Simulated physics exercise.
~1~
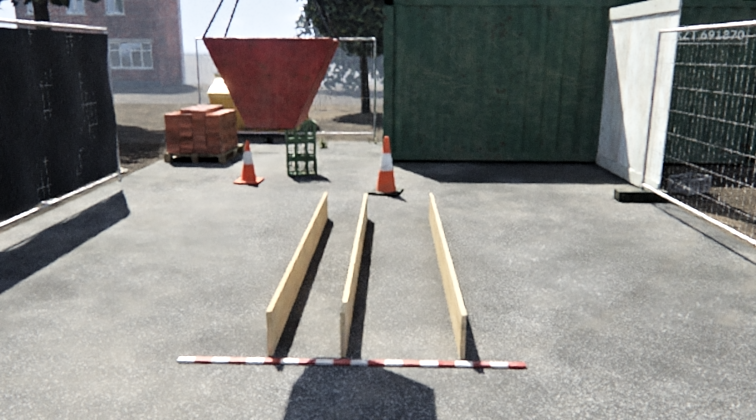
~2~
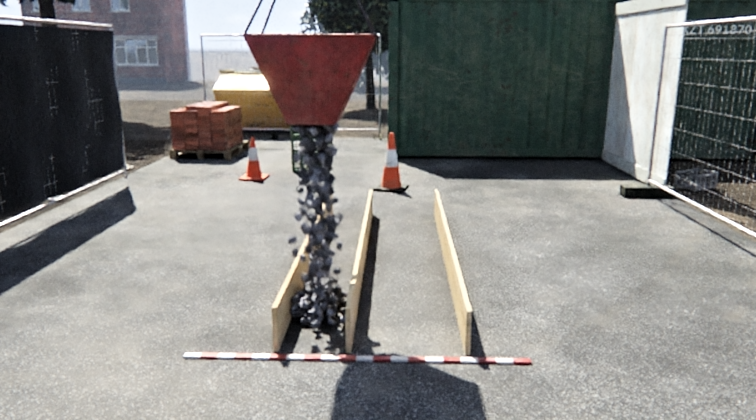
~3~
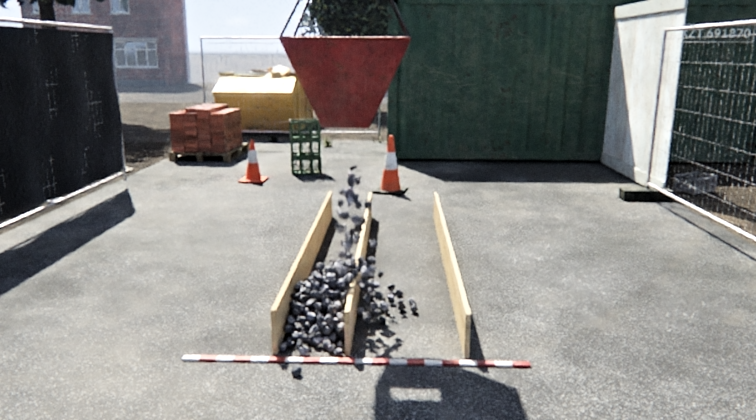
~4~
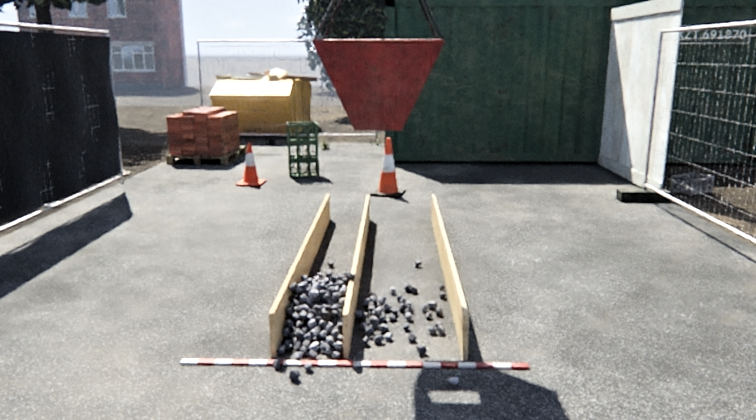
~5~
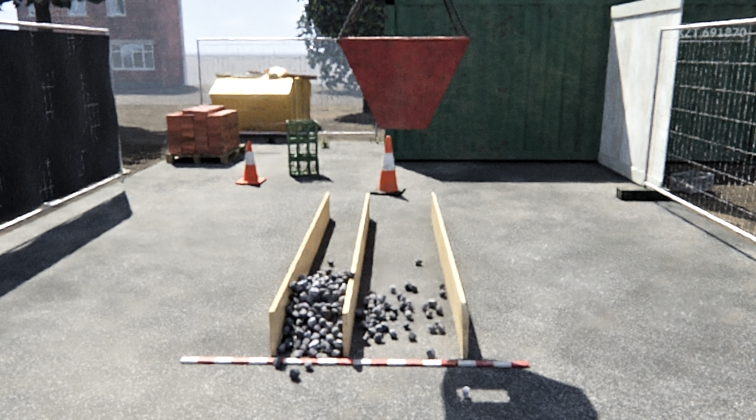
In a paved yard, a rightward-moving red skip drops dark stones, mostly into the left bay.
